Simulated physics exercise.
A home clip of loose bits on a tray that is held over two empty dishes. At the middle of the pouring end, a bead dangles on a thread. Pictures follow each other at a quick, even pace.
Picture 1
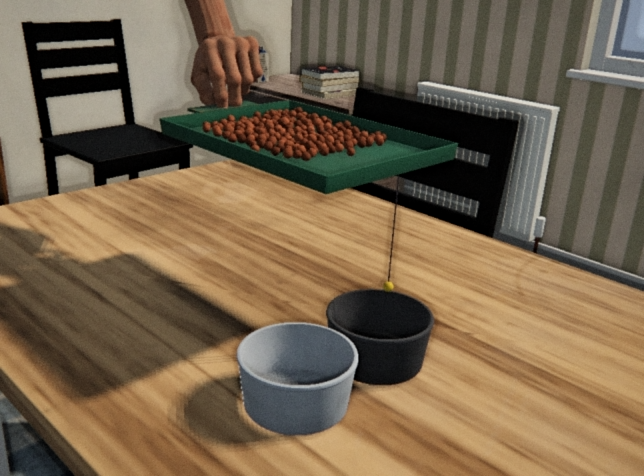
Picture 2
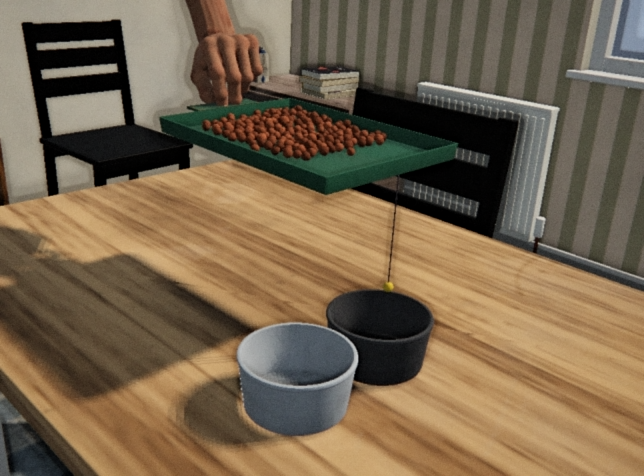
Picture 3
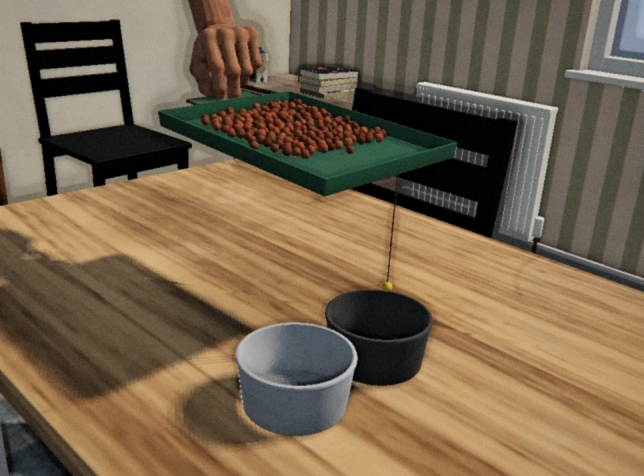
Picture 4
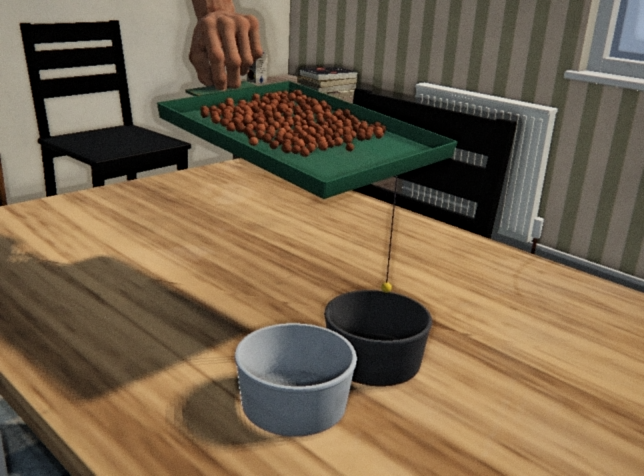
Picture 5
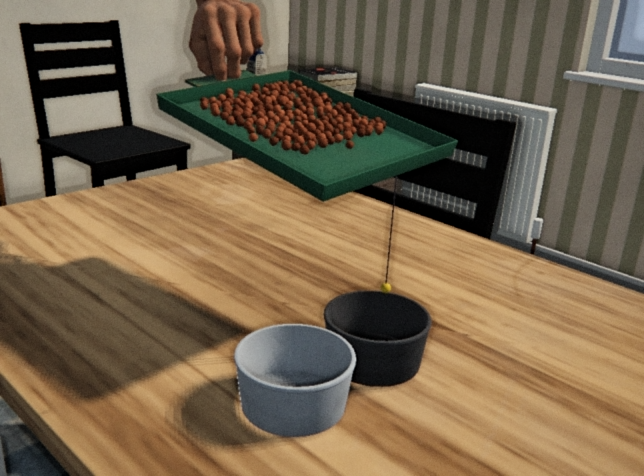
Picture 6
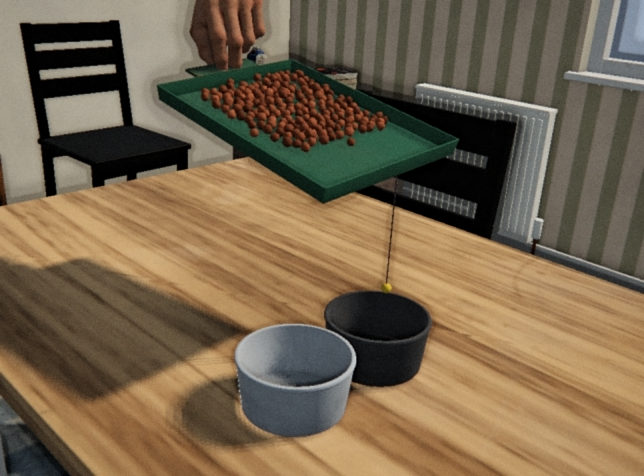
Above a wooden table, a hand gradually tilts a green tray of reddish-brown pellets toward the viewer.
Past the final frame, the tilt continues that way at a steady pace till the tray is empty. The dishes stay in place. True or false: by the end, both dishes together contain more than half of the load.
True.
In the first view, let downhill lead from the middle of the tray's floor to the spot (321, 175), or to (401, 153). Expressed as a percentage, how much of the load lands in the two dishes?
I'd say some 80 in a hundred at first, then 0 in a hundred.
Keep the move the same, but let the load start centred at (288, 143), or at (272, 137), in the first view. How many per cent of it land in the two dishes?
It would be about 70 per cent for the first and about 80 per cent for the second.
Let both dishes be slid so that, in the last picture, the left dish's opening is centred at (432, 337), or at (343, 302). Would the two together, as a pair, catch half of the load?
Try 1: A minority of it. Try 2: A minority of it.
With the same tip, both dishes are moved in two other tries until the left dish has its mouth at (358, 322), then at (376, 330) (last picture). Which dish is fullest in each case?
First place: The leftmost one; second place: The leftmost one.
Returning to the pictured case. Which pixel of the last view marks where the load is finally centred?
Near pixel (354, 369).
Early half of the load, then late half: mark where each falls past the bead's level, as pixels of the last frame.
The first part passes (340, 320); everything after passes (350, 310).
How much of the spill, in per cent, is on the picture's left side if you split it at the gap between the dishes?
Close to 40 in a hundred.
Just after the last frame, tray tipped steeply; almost all on the tray; just a few in the left dish; just a few in the right dish; just a few in the air.
A moment on, tray tipped right over; roughly two thirds on the tray; about a tenth in the left dish; about a tenth in the right dish; just a few outside both; about a tenth in the air.
Further on, tray tipped past a quarter turn; roughly a third in the left dish; roughly half in the right dish; roughly a quarter outside both.
When it is over, tray tipped past a quarter turn; roughly a third in the left dish; roughly half in the right dish; roughly a quarter outside both.
